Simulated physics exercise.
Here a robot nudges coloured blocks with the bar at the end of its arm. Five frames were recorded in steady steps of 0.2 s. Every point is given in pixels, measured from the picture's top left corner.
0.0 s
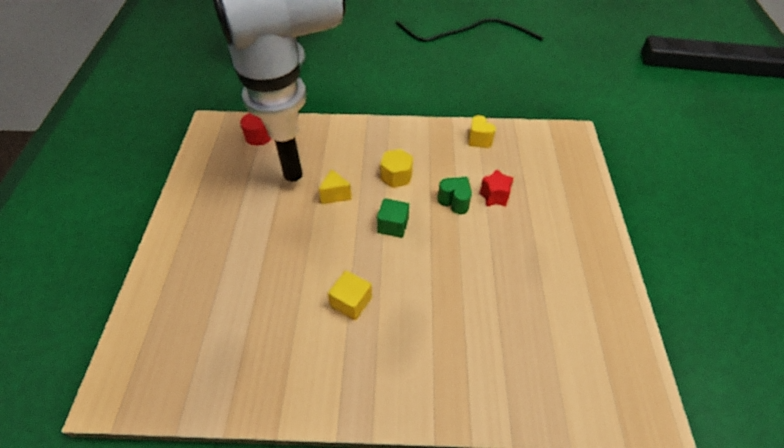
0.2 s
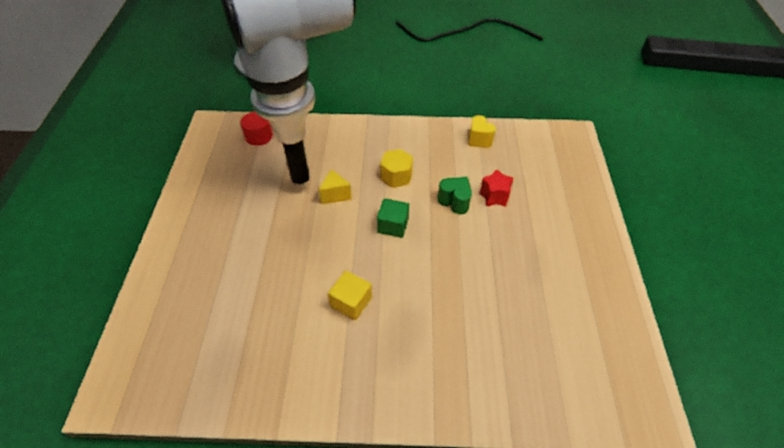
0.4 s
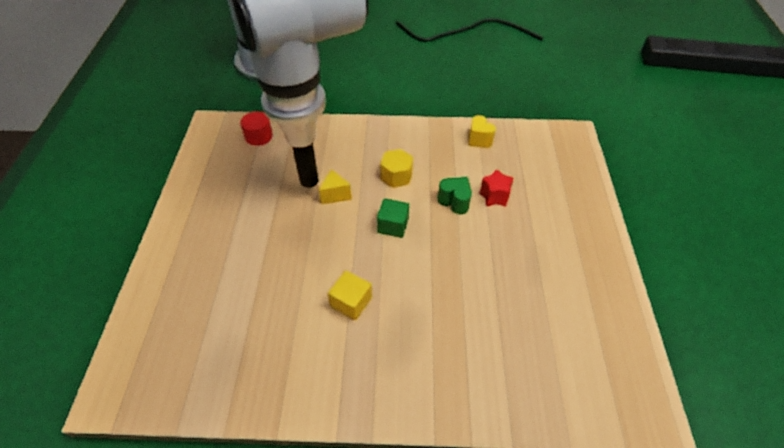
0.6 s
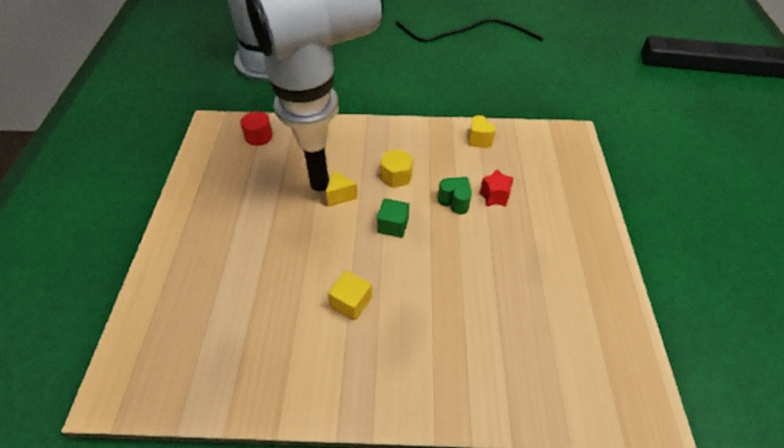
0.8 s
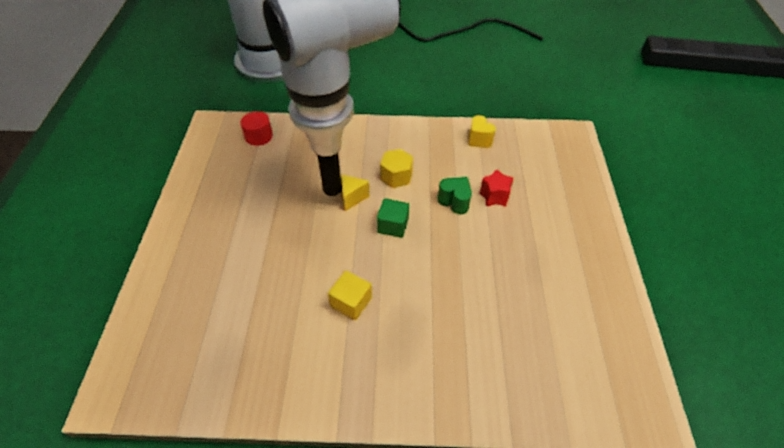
A robot arm moved its dark bar slowly to the right across a wooden board of coloured blocks, met the yellow triangle and nudged it a little to the right, while the other blocks stayed still.
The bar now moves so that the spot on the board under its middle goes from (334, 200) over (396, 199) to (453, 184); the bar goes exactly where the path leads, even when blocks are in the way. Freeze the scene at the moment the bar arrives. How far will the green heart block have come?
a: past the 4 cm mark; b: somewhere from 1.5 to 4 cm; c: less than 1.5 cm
b: Somewhere from 1.5 to 4 cm.
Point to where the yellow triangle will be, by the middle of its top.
Located at (475, 167).
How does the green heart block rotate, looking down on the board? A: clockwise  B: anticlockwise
My answer is option A.
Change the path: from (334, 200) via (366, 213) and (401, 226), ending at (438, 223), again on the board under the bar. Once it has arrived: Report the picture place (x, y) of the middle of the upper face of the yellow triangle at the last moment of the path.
Final place: (381, 186).
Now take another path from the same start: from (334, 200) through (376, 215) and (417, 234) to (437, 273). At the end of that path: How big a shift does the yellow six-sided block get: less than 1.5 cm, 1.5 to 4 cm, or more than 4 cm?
The yellow six-sided block moves under 1.5 cm.
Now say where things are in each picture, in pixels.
The first picture shows lower end of the bar at (293, 175), tops of blocks, yellow triangle at (334, 181), yellow six-sided block at (397, 160), green heart block at (458, 186), red star block at (499, 181).
The second picture shows bar at (300, 178), blocks as before.
The third picture shows bar at (309, 181), blocks as before.
The fourth picture shows bar at (320, 185), yellow triangle at (339, 181).
The fifth picture shows bar at (333, 189), yellow triangle at (352, 184), yellow six-sided block at (397, 160), green heart block at (458, 186), red star block at (499, 181).
What follows on the original path. One third of the way, bar at (376, 190); yellow triangle at (395, 183).
Two thirds of the way, bar at (417, 183); yellow triangle at (436, 176); green heart block at (460, 187).
At the end, bar at (455, 173); yellow triangle at (475, 167), turned 15° clockwise; yellow six-sided block not moved; green heart block at (477, 189), turned 70° clockwise; red star block at (502, 182).
